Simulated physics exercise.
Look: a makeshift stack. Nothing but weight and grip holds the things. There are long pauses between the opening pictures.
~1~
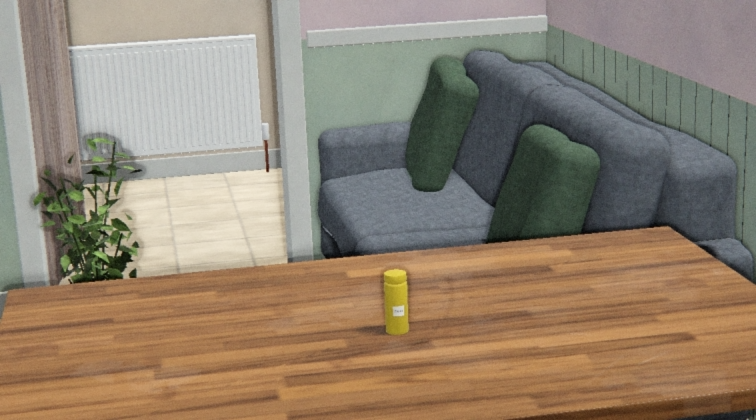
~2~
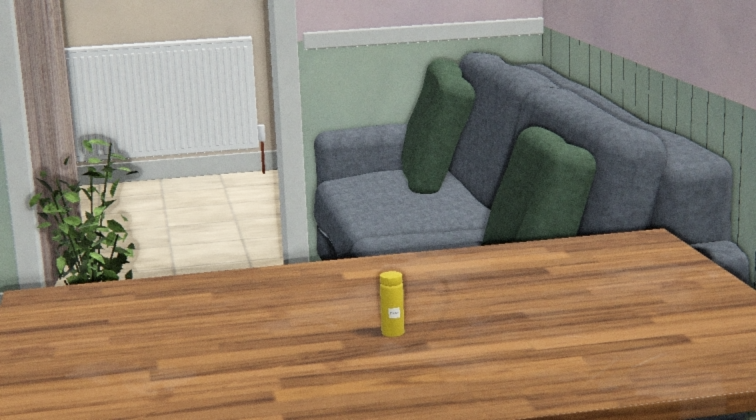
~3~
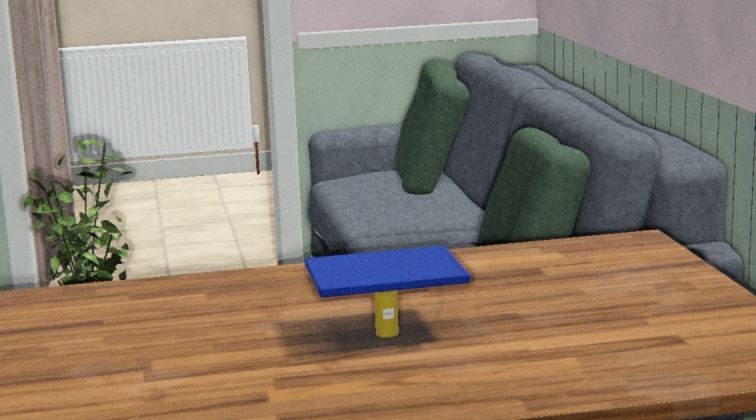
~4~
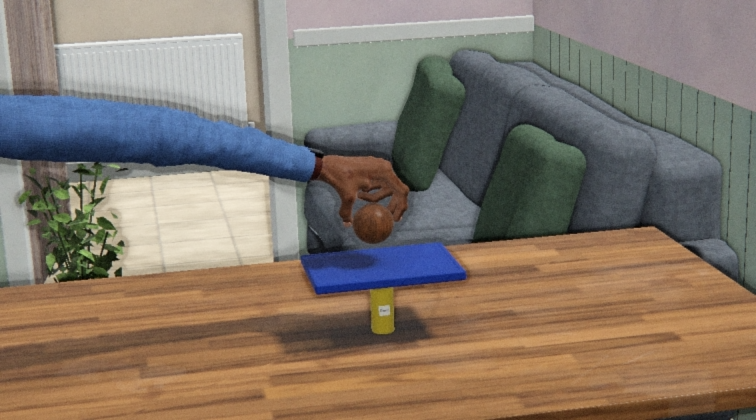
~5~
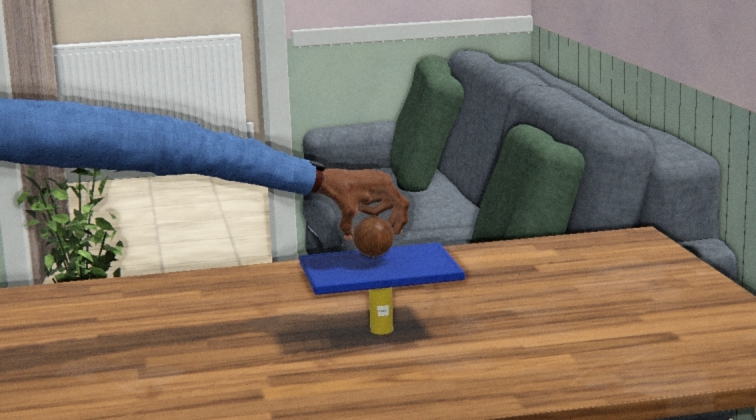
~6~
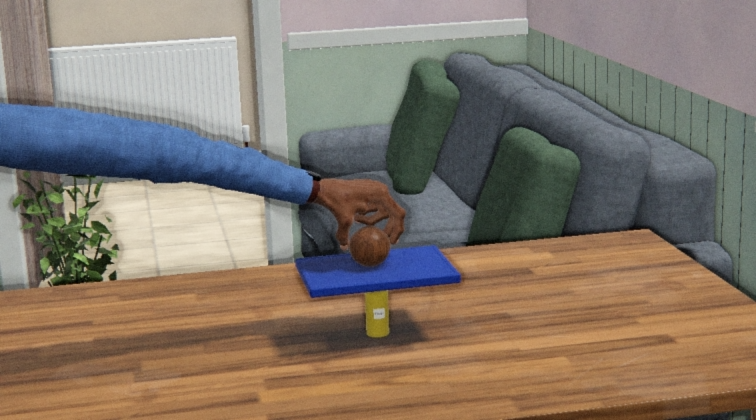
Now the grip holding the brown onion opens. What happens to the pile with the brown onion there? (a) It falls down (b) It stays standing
b.
Then, 0.20 s later than the last frame, all is still.
Then, 0.40 s later than the last frame, brown onion resting near (370, 246).
When it is over, all 3 as before. End places, in pixels of the last picture, brown onion near (370, 246). The stack keeps its balance.
